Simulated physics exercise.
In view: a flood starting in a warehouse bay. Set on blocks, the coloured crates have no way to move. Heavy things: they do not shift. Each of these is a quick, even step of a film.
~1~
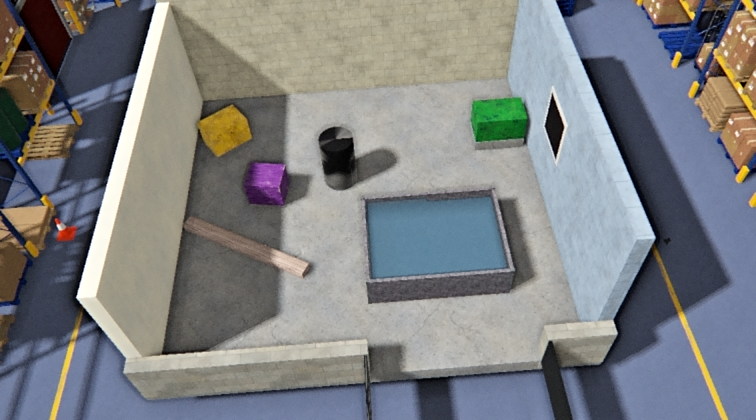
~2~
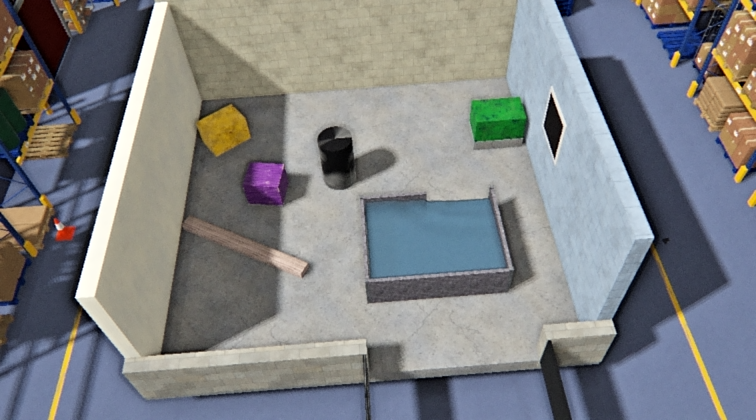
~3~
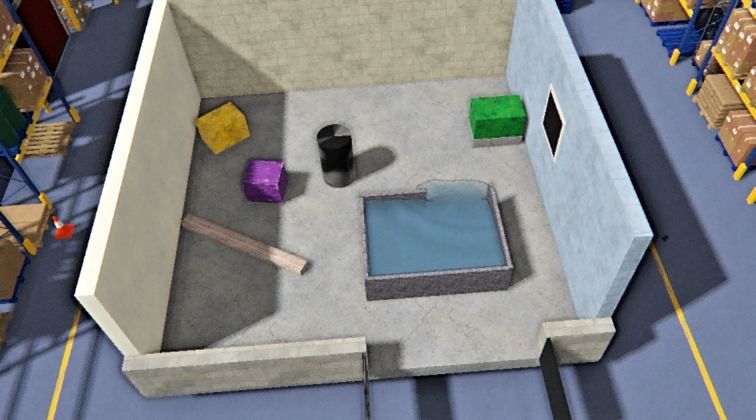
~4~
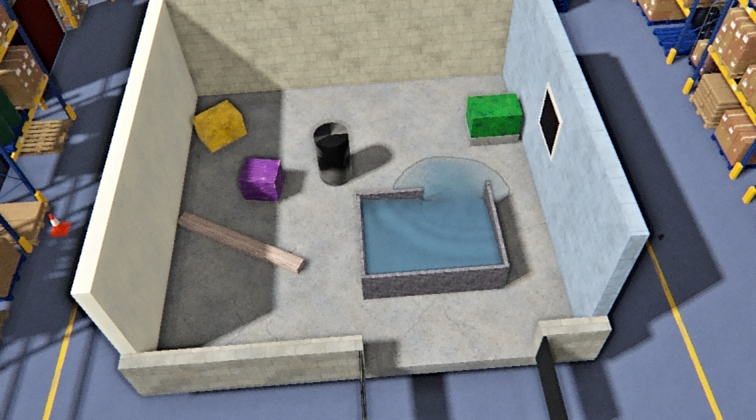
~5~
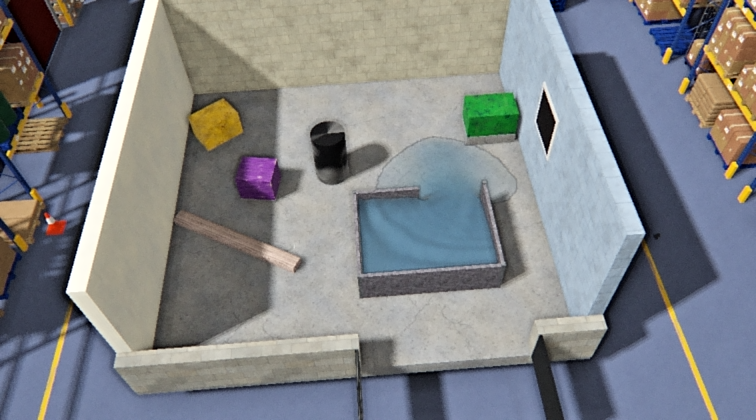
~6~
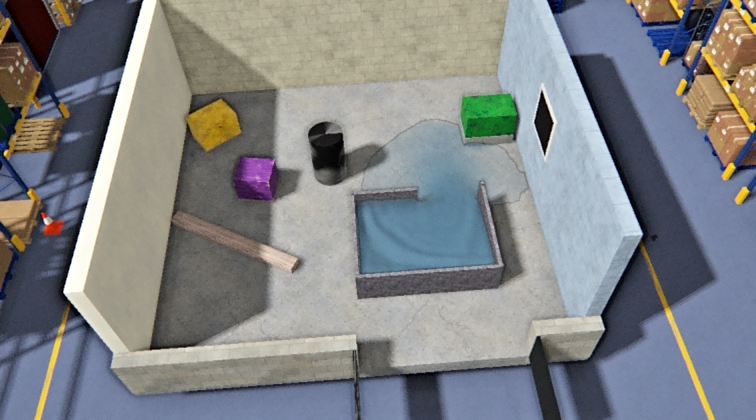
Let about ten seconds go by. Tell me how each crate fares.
The yellow crate is going to get water on it. The purple crate is going to get water on it. The green crate is going to get water on it.
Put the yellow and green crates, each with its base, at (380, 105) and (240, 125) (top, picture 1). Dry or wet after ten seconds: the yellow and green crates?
Outcome - yellow crate is flooded, green crate is not reached.
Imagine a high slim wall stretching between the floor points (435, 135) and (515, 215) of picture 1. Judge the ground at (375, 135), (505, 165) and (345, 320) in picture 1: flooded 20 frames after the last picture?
In turn: Covered, free of water, free of water.
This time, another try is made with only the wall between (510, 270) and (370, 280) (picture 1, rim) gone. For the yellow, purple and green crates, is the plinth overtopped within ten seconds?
My take: Yellow is untouched, purple is untouched and green is untouched.
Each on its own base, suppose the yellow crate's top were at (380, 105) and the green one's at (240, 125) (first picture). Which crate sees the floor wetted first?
The crate marked yellow, I think.
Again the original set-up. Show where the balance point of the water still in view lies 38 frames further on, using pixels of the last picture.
I'd point to (389, 165).
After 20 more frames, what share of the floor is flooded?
It comes to roughly 45 in a hundred.
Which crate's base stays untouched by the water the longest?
Last comes the one in purple.
A moment on, water covers 25 % of the floor; the yellow crate not reached, the purple crate not reached, the green crate water round its plinth.
Next, water covers 30 % of the floor; the yellow crate not reached, the purple crate not reached, the green crate water round its plinth.
Then, water covers 45 % of the floor; the yellow crate water round its plinth, the purple crate not reached, the green crate water round its plinth.
Later, water covers 60 % of the floor; the yellow crate water round its plinth, the purple crate water round its plinth, the green crate water round its plinth.
In the end, water covers 80 % of the floor; the yellow crate was topped, the purple crate was topped, the green crate was topped.
